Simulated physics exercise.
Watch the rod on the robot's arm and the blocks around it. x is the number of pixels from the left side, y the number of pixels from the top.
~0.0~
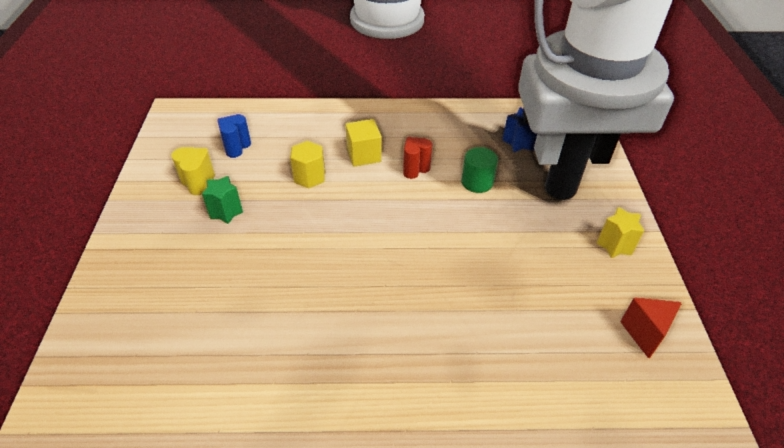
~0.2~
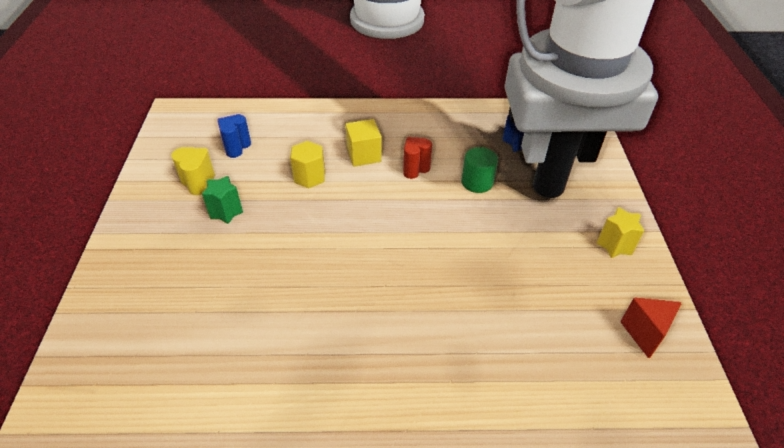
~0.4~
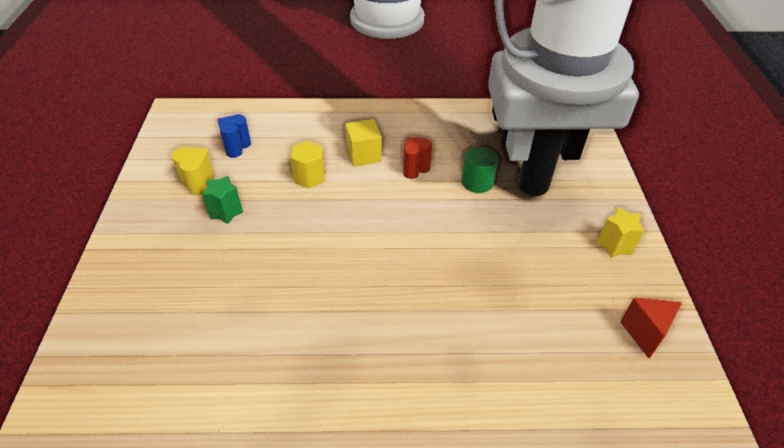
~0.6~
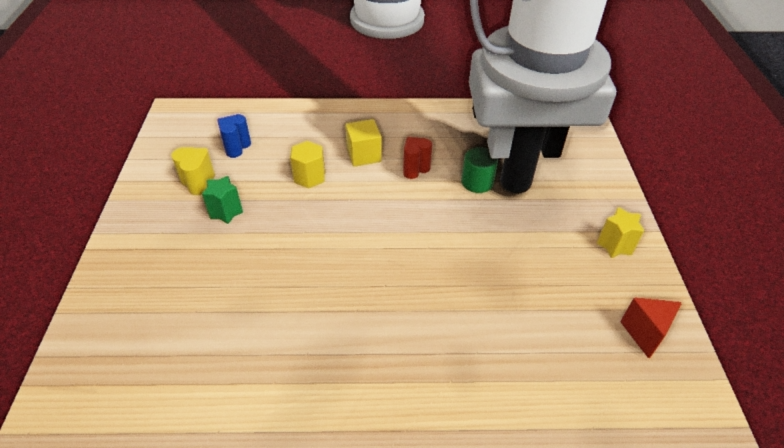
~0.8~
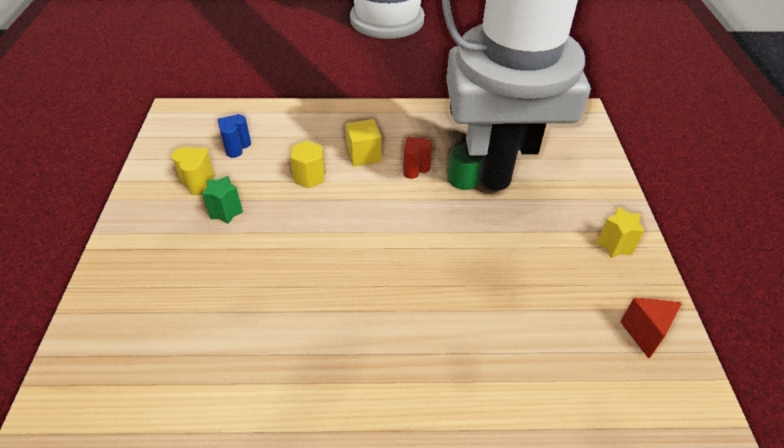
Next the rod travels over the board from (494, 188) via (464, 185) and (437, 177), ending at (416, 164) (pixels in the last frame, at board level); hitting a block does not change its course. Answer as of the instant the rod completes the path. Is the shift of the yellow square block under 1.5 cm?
The answer is yes.
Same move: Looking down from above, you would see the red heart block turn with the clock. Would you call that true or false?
The statement is false.
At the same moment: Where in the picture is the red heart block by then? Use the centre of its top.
About (387, 136).
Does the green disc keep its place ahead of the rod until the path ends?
Yes
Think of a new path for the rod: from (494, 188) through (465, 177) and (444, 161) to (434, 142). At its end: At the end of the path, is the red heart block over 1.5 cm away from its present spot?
It seems so.
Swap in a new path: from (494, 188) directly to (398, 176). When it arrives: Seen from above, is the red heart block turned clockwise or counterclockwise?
Bird's-eye view: Counterclockwise.
The first path, step by step. Halfway along, rod (450, 175); red heart block (404, 139), turned 50° anticlockwise; green disc (431, 140).
At the end, rod (417, 157); yellow square block (359, 129); red heart block (387, 136), turned 100° anticlockwise; green disc (408, 120); blue star-shaped block unmoved.
